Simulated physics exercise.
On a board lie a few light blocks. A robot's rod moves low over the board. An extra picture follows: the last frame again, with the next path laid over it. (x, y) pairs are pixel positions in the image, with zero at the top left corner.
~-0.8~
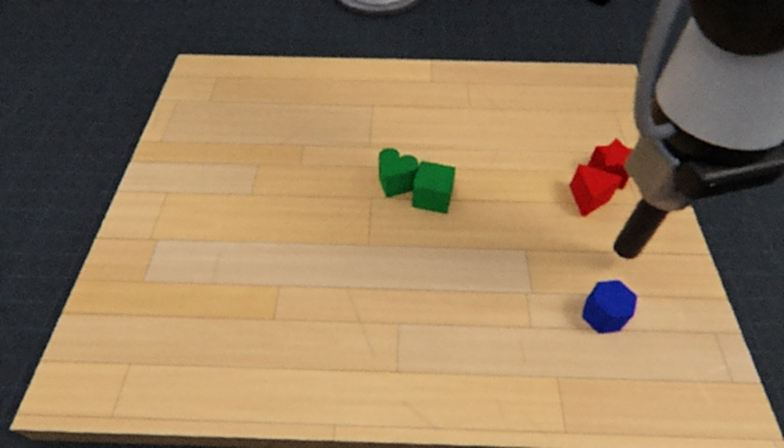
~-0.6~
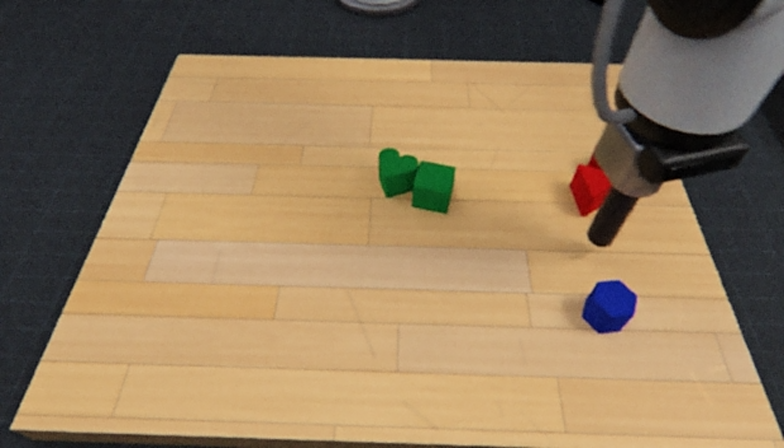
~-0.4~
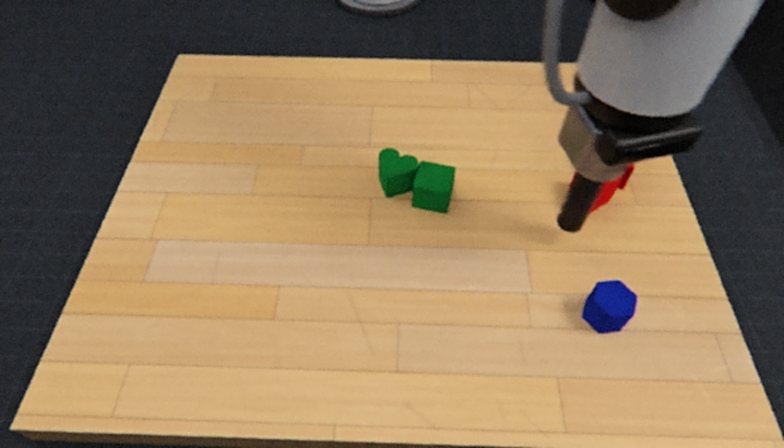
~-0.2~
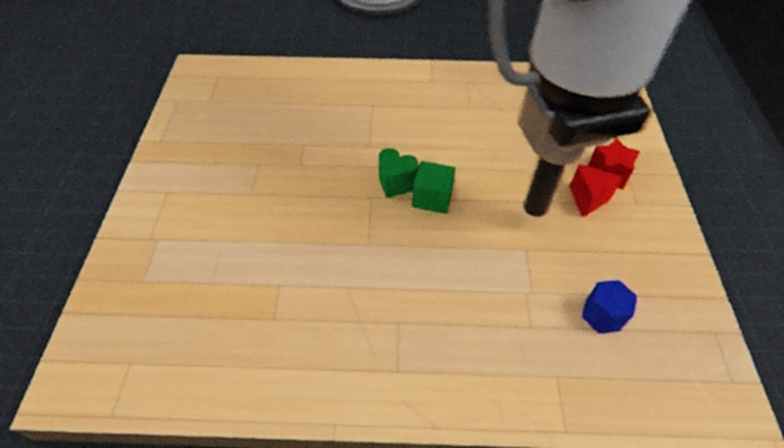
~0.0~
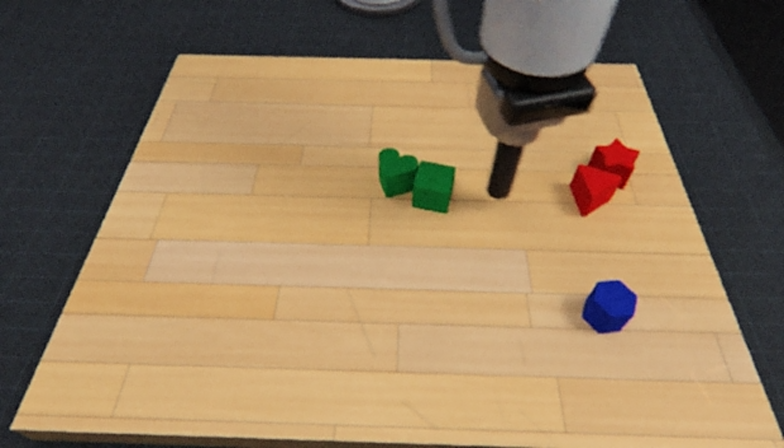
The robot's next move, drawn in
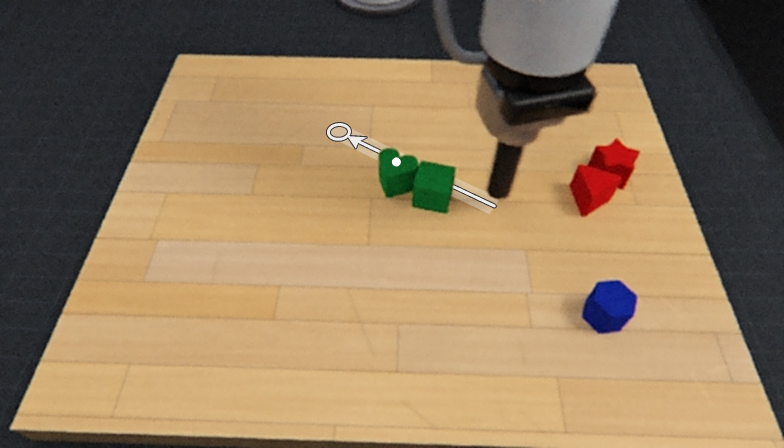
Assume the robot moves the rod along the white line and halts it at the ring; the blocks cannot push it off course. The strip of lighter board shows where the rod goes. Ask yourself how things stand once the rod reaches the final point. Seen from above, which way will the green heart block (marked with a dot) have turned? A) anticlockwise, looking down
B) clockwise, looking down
(B)
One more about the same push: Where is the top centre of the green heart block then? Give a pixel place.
Close to (369, 165).
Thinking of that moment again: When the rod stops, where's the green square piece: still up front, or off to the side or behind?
It lies beside or behind the rod.
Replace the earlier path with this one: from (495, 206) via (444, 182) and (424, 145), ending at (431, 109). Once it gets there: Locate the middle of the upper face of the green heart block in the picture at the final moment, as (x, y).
It ends at (372, 164).
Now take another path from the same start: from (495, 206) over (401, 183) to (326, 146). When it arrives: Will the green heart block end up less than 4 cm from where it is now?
My answer is no.
Path on the board, from (495, 206) to (339, 132); the dot is on the green heart block.
The first path, step by step. One third of the way, rod at (440, 164); green heart block at (372, 164), turned 25° clockwise; green square piece at (418, 173), turned 45° anticlockwise.
Two thirds of the way, rod at (386, 139); green heart block at (369, 165), turned 35° clockwise; green square piece at (413, 172), turned 70° anticlockwise.
At the end, rod at (337, 116); green heart block at (369, 165), turned 35° clockwise; green square piece at (413, 172), turned 70° anticlockwise.
